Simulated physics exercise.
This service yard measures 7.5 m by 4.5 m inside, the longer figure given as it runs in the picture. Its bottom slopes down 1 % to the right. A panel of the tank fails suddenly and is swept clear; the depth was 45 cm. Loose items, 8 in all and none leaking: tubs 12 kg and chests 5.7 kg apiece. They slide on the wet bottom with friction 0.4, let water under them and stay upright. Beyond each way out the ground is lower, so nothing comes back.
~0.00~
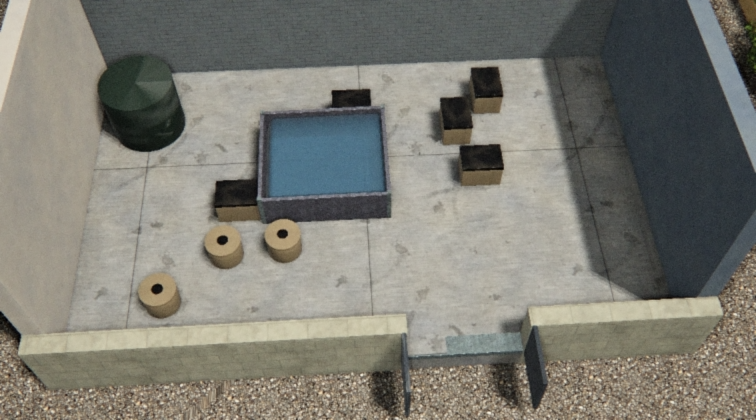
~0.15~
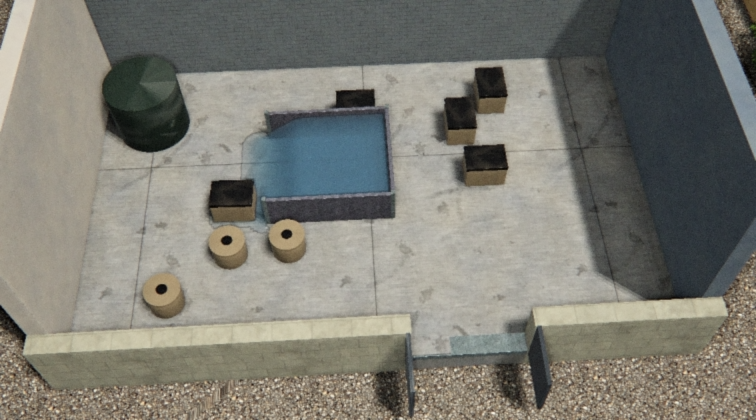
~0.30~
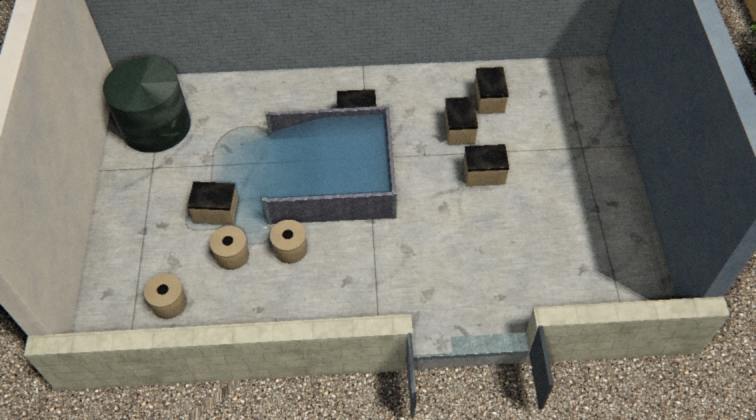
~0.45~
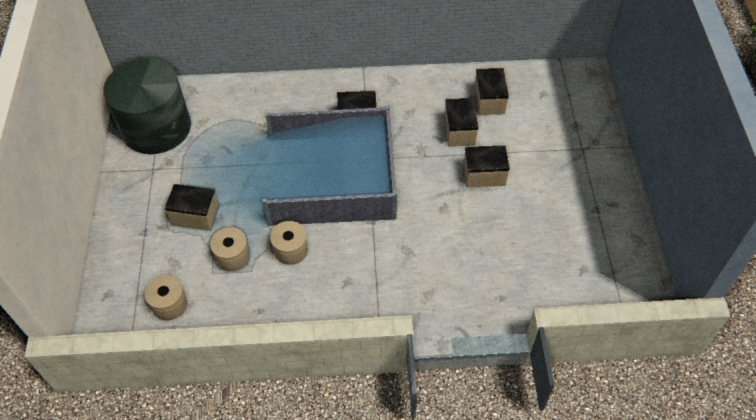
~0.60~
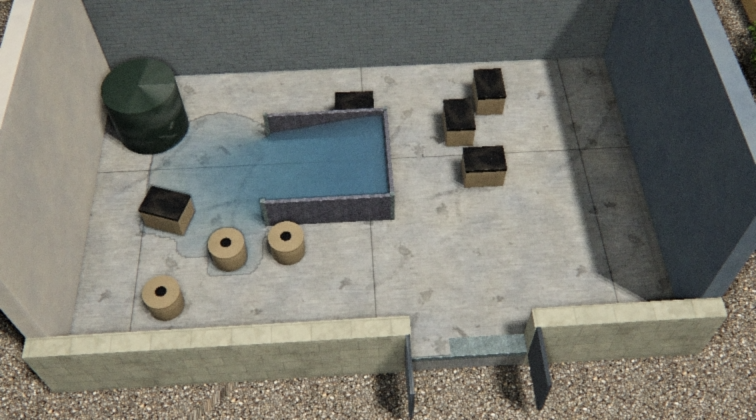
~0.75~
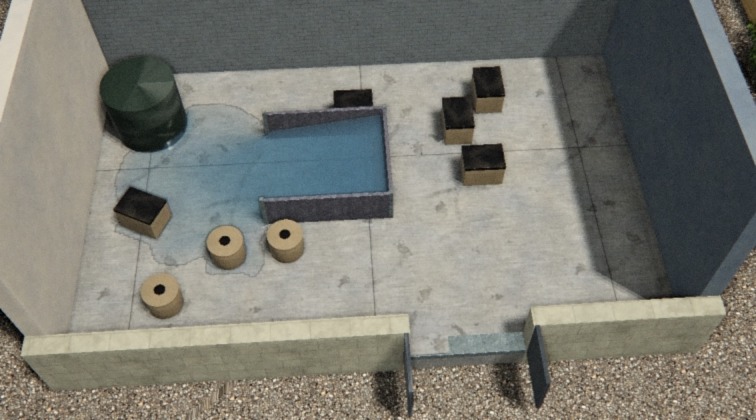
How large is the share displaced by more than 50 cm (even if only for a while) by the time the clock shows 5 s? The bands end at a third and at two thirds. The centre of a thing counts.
It is not even a third.
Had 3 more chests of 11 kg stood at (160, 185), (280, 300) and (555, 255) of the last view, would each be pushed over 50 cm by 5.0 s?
In turn: Past it, past it, under.
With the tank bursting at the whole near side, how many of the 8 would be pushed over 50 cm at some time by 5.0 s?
Then 2.
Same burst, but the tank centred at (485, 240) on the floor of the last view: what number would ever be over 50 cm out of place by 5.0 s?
In that case 4 of them.
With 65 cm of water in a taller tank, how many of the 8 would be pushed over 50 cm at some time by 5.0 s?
In that case 3 of them.
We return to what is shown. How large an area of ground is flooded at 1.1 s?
Roughly 8.0 m2.
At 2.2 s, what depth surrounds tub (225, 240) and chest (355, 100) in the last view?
Roughly 3 and 0 cm.
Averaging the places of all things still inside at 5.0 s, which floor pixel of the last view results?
Near (366, 197).
After 1.1 s 1 of 8 are over 50 cm from their spots; 0 afloat.
After 2.2 s 1 of 8 are over 50 cm from their spots; 1 afloat.
After 3.5 s 1 of 8 are over 50 cm from their spots; 1 afloat.
After 5.0 s 2 of 8 are over 50 cm from their spots, and 2 have been at some point; 1 afloat.
